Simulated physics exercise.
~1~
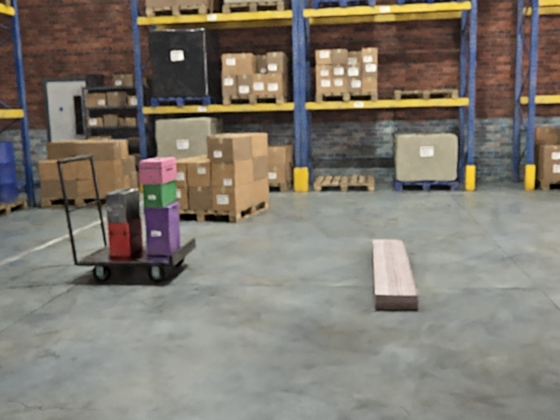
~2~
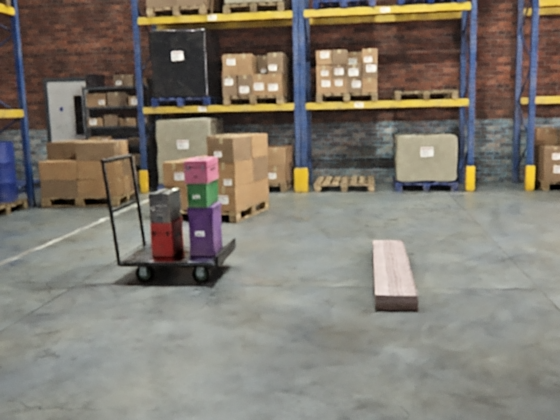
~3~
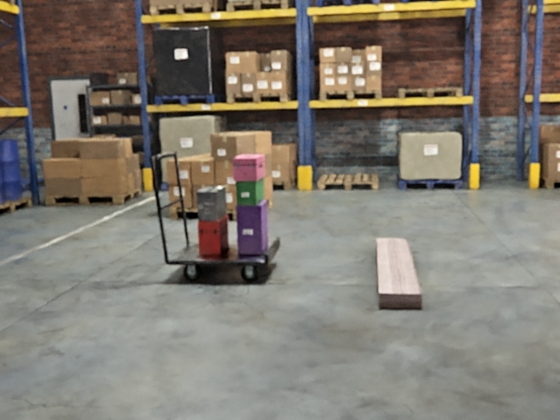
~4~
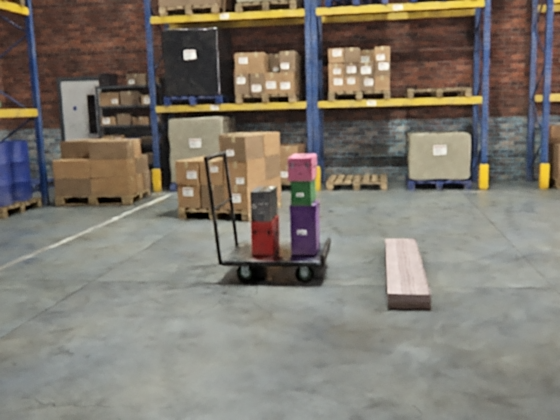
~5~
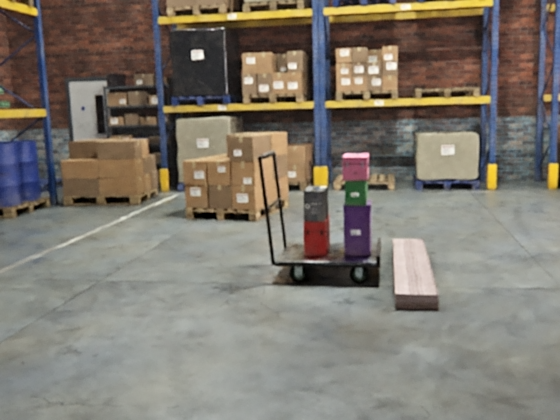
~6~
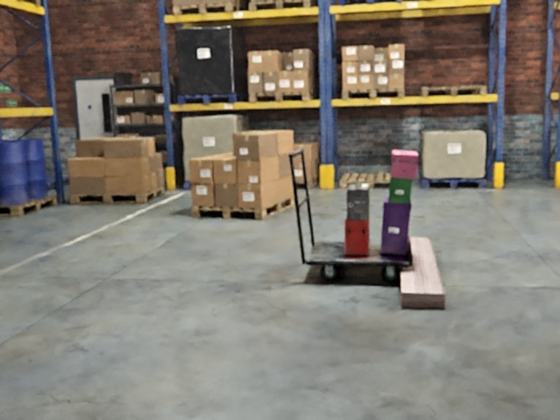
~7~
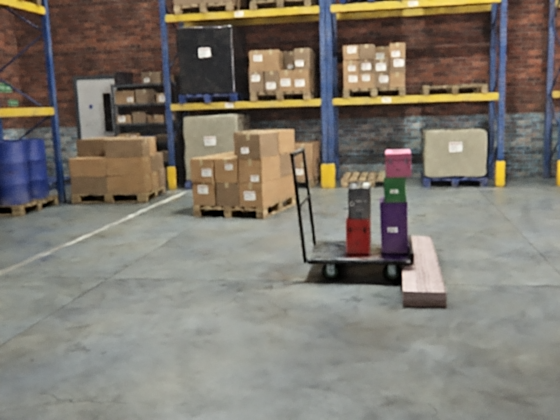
In a brick-walled warehouse seen from across the grey floor, a dark flat trolley with an upright handle stands at left, in front of tall blue and yellow racks stacked with cartons. On its deck, a grey parcel sits on a red toolbox, beside a purple tote topped by a green tote and a pink toolbox. The trolley rolls right towards a low, pale step while the view pans slightly left. It stops abruptly against the step, and the pink toolbox and green tote shift slightly forward, then settle back a little. All five pieces remain stacked on the deck.
